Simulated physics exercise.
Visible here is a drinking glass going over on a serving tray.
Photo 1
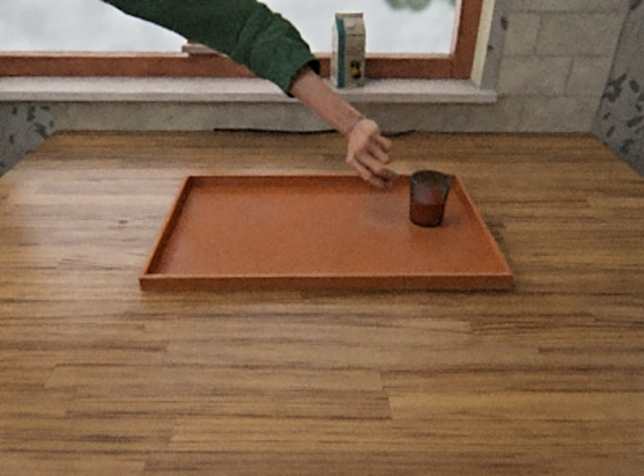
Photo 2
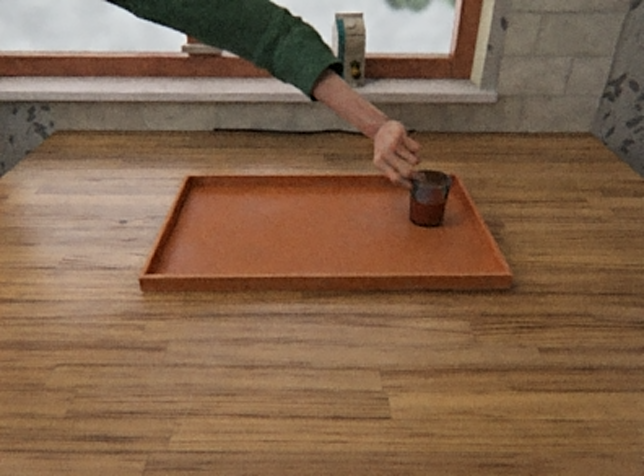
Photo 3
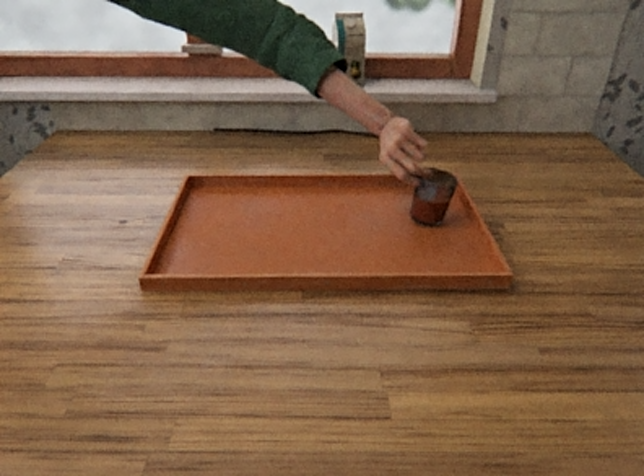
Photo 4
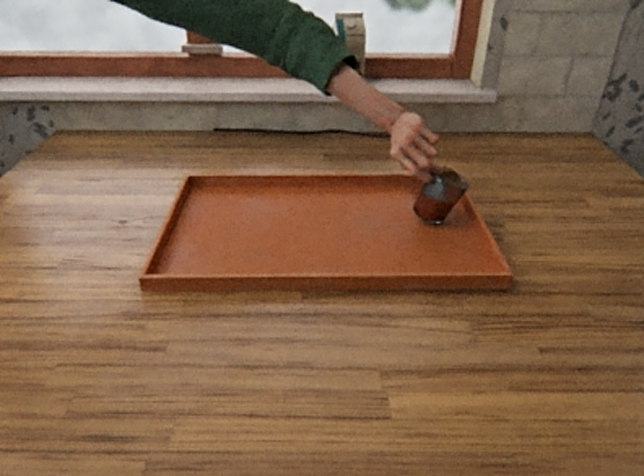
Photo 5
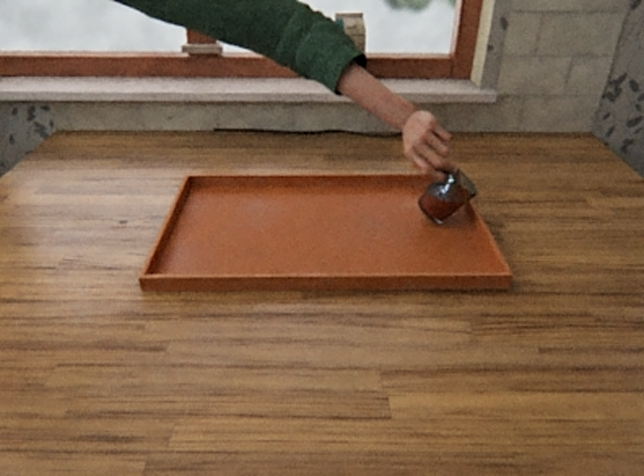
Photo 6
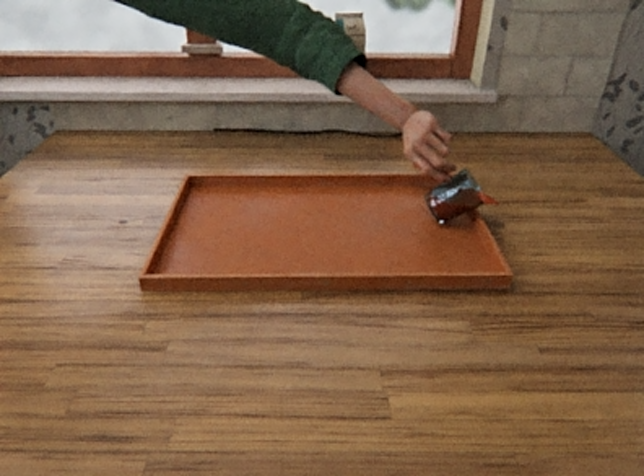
The footage shows a hand in a green sleeve reaching toward a partly filled drinking glass on an orange tray atop a wooden table, then pressing its fingers against the glass, which tilts steadily over to the right.
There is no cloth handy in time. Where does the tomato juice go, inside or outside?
It escapes from the tray.
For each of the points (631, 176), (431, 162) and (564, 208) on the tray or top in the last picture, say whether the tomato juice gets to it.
Going through them: Spill-free for the first, spill-free for the next, spilled on for the last.
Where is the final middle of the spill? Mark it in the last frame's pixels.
(626, 235).
A moment on, the drinking glass lies across the rim; the puddle covers about as much as a plate; it spreads outside the tray.
Further on, the puddle covers about as much as a tray; it spreads outside the tray.
When it is over, the puddle covers about as much as a tray; it spreads outside the tray.
